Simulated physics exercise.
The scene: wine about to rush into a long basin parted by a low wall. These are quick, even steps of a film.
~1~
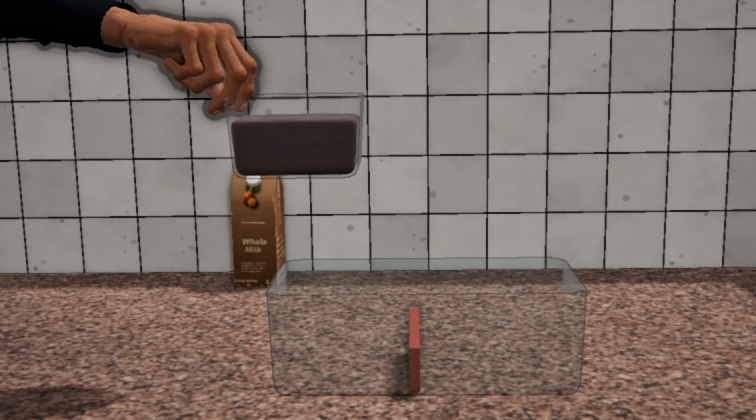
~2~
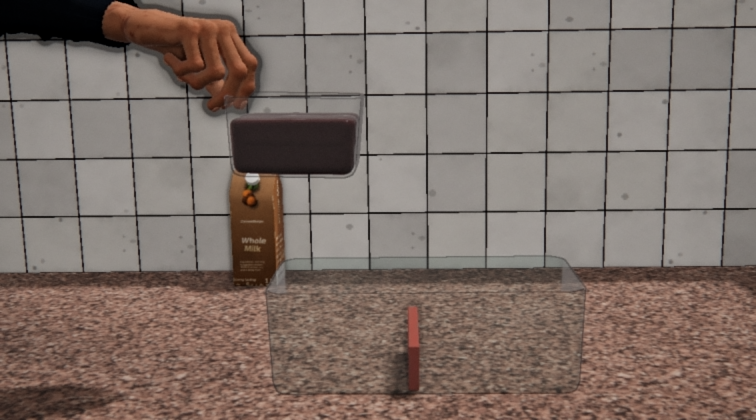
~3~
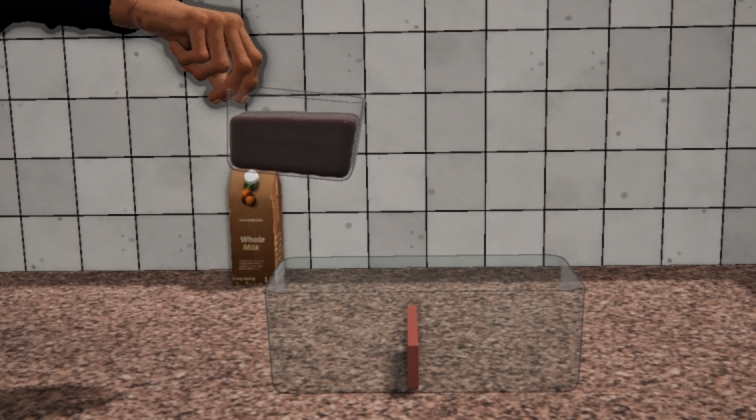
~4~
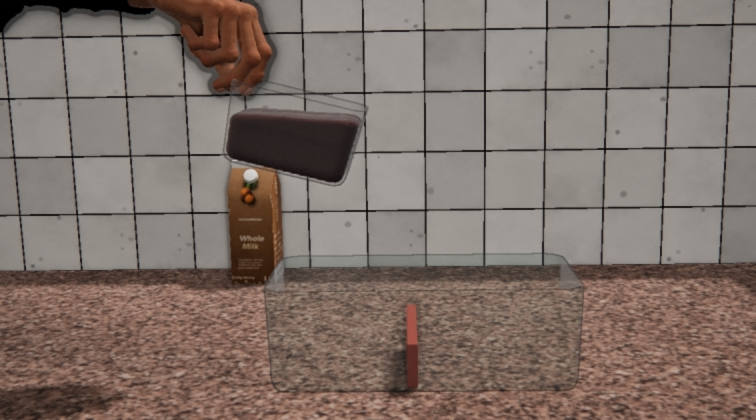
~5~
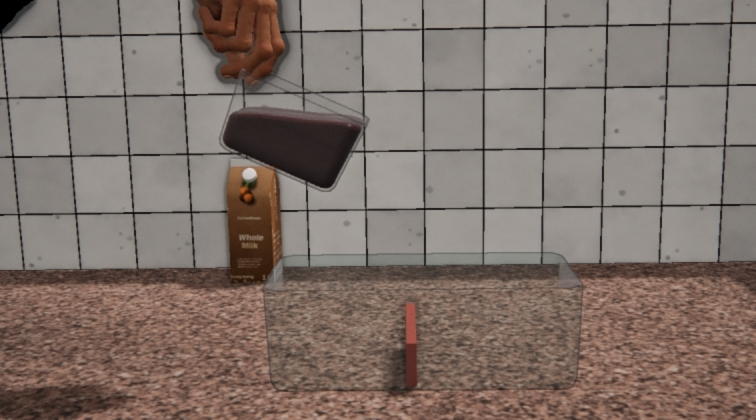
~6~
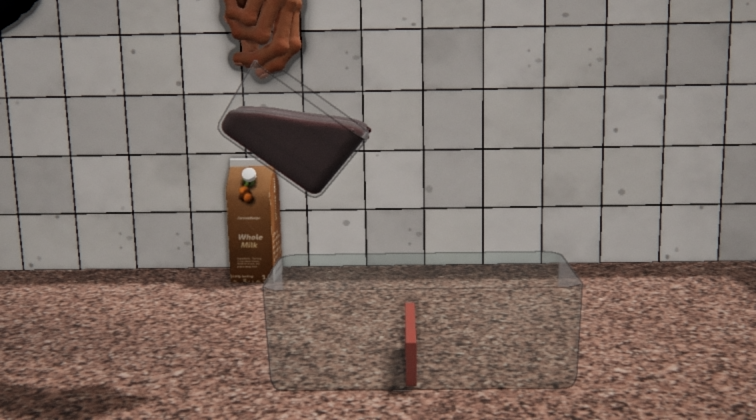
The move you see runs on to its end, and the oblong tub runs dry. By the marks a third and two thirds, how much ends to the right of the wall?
The share right of the wall is between a third and two thirds.
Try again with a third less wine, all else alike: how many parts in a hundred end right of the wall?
Roughly 20 in a hundred.
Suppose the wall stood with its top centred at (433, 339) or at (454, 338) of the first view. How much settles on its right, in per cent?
In turn 25 and 15 in a hundred.
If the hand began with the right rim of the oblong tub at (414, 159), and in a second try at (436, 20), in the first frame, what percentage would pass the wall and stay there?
Near 80 % and 80 %.
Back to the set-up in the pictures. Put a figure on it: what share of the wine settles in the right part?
Near 45 %.
A moment on, the tilt is 103° and 22 per cent is still to pour, 5 is left of the wall and 22 right of it.
Next, the tilt is 108° and 3 per cent is still to pour, 43 is left of the wall and 47 right of it.
Then the tilt is 108° and 0 per cent is still to pour, 47 is left of the wall and 44 right of it.
Later the tilt is 108° and 0 per cent is still to pour, 50 is left of the wall and 47 right of it.
Finally, 50 per cent lies left of the wall, 47 right of it and 3 outside.
